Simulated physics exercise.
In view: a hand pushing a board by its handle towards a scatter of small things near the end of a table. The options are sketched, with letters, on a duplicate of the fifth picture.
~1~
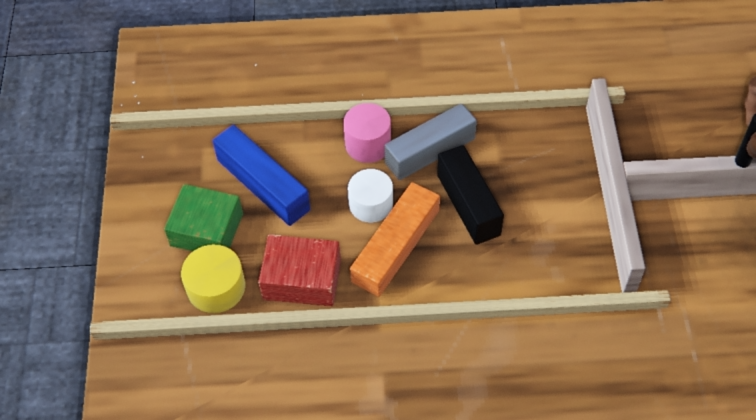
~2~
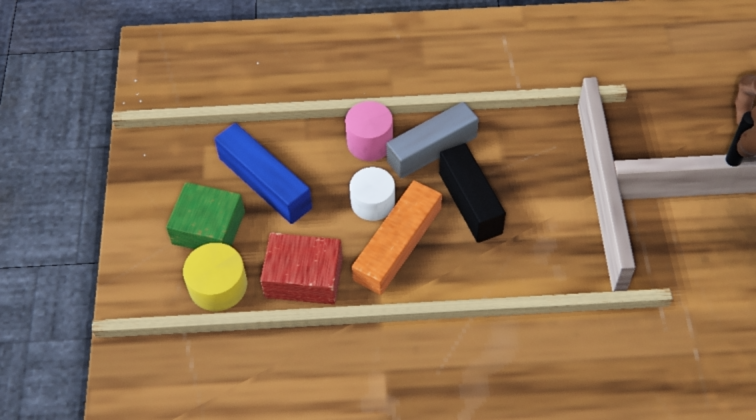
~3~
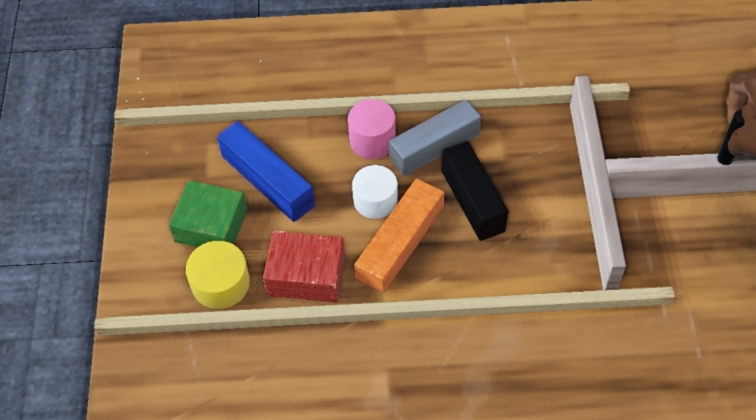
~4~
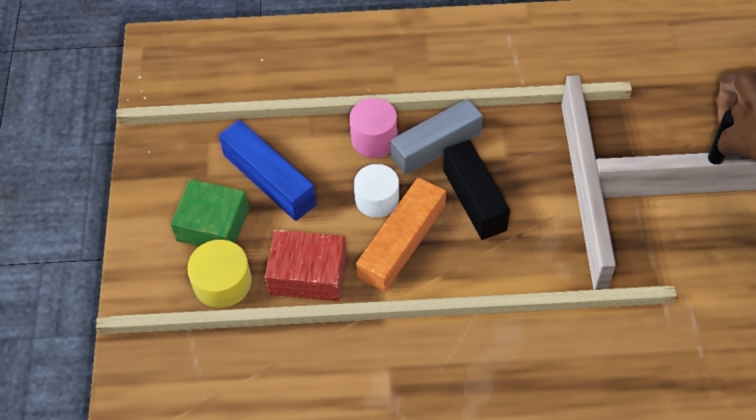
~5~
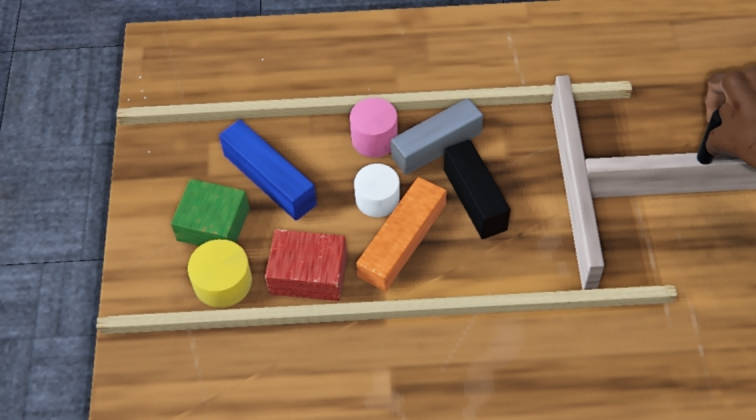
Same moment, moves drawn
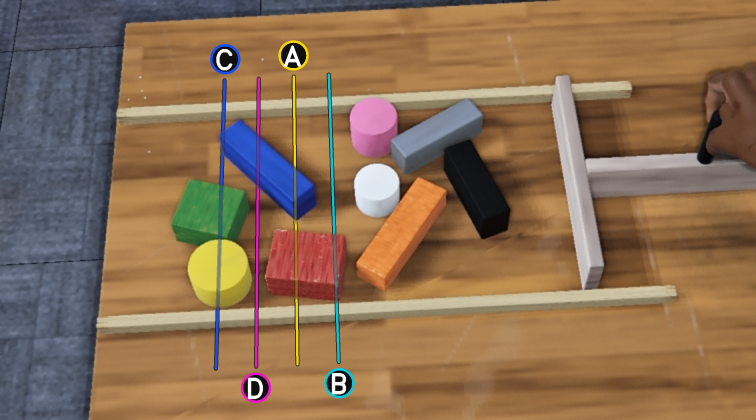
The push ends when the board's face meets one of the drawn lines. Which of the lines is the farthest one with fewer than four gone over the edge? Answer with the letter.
It should halt at C.
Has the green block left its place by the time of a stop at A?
Yes.
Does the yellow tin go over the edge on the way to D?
Yes.
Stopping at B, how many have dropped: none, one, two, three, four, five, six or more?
In all, none.
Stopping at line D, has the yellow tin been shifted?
Yes.
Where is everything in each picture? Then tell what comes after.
Yellow tin (214, 278); pink tin (367, 133); white tin (371, 196), in the first picture.
Board (609, 167); red block (302, 269), in the second picture.
Board (599, 166); orange bar (400, 235), in the third picture.
Board (590, 165); black stick (476, 190), in the fourth picture.
Board (579, 165); yellow tin (220, 273); pink tin (374, 128); white tin (377, 191), in the fifth picture.
On the marked copy, A at (295, 209); B at (333, 207); C at (221, 213); D at (258, 211).
With C. Early on, board (451, 172); pink tin (369, 127); grey stick (398, 148).
Further on, board (321, 179); green block (145, 217); yellow tin (154, 284).
At the end, board (220, 185); yellow tin over the edge; green block over the edge; two fallen.
As for the rest, A is within the limit but short; B is within the limit but short; D is within the limit but short.
